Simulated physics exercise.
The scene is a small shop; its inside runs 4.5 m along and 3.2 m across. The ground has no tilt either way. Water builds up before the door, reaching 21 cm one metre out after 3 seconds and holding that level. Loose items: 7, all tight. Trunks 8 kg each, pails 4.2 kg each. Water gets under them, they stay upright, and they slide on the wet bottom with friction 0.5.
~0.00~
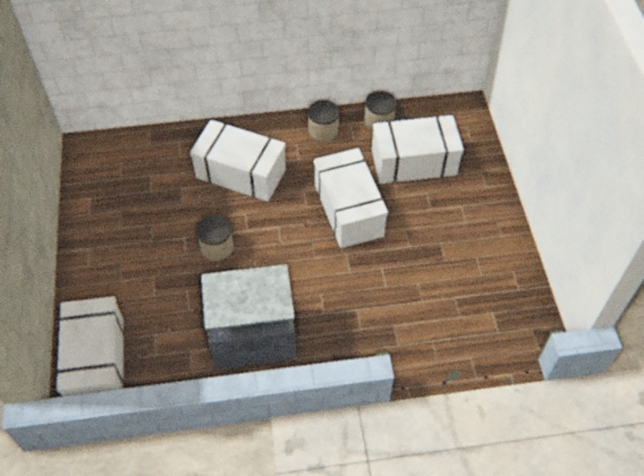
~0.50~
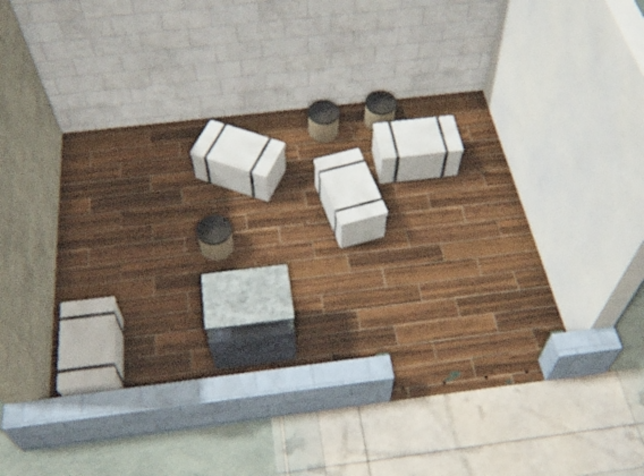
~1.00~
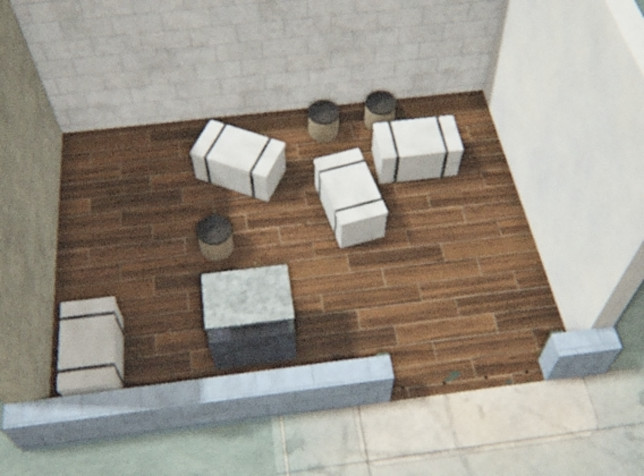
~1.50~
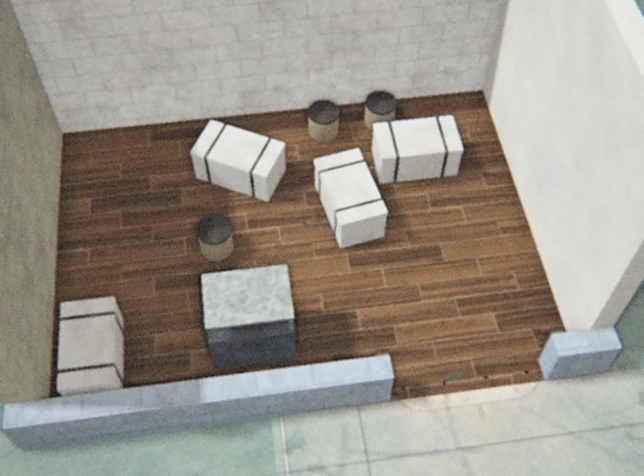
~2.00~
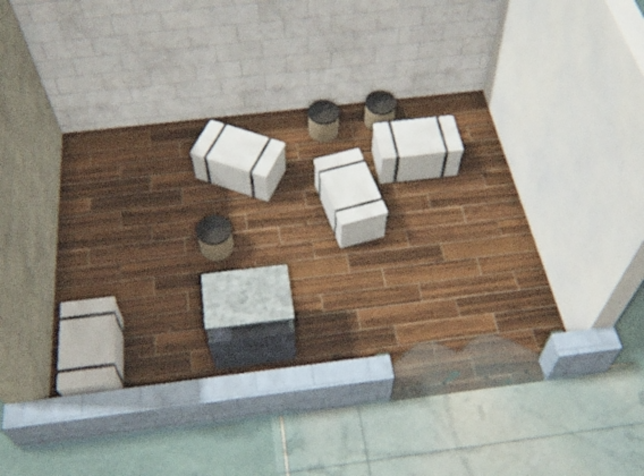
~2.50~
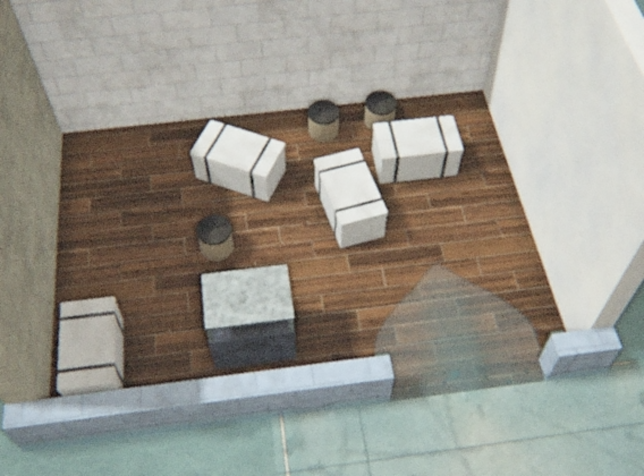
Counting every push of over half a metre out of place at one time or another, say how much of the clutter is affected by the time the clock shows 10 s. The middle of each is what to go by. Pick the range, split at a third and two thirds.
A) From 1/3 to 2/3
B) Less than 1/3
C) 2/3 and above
The answer is C.
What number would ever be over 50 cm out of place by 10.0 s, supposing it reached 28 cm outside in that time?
With that change, 6 of them.
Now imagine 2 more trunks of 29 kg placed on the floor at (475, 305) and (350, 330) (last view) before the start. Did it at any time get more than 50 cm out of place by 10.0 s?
Note: Item 1 exceeds the limit; item 2 stays inside the limit.
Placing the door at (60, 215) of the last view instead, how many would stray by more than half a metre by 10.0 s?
6.
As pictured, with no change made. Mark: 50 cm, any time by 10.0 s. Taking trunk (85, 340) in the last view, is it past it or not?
That one ends up within the limit.
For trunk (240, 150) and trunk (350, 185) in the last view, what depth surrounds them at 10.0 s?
About 14 and 11 cm.
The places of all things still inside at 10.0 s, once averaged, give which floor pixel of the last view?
It works out to somewhere near (134, 263) on the floor.
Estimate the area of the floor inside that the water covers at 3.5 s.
About 4.0 m2.
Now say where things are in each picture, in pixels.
A trunk at (418, 137), on the bottom; a trunk at (350, 185), on the bottom; water covers 0.0 m2; 0 of 7 have shifted, in the first frame.
A trunk at (418, 137) rests on the ground; a trunk at (350, 185) rests on the ground; 0.0 m2 under water; 0 of 7 have shifted, in the second frame.
A trunk at (418, 137), on the bottom; a trunk at (350, 185) rests on the ground; water covers 0.0 m2; 0 of 7 have shifted, in the third frame.
A trunk at (418, 137), on the bottom; a trunk at (350, 185), on the bottom; water covers 0.0 m2; 0 of 7 have shifted, in the fourth frame.
A trunk at (418, 137) rests on the ground; a trunk at (350, 185) rests on the ground; water covers 0.2 m2; 0 of 7 have shifted, in the fifth frame.
A trunk at (418, 137) rests on the ground; a trunk at (350, 185) rests on the ground; water covers 1.0 m2; 0 of 7 have shifted, in the sixth frame.
After 3.5 s 0 of 7 are over 50 cm from their spots; 0 afloat.
After 4.5 s 1 of 7 are over 50 cm from their spots; 2 afloat.
After 7.0 s 5 of 7 are over 50 cm from their spots; 4 afloat.
After 10.0 s 6 of 7 are over 50 cm from their spots, and 6 have been at some point; 6 afloat.
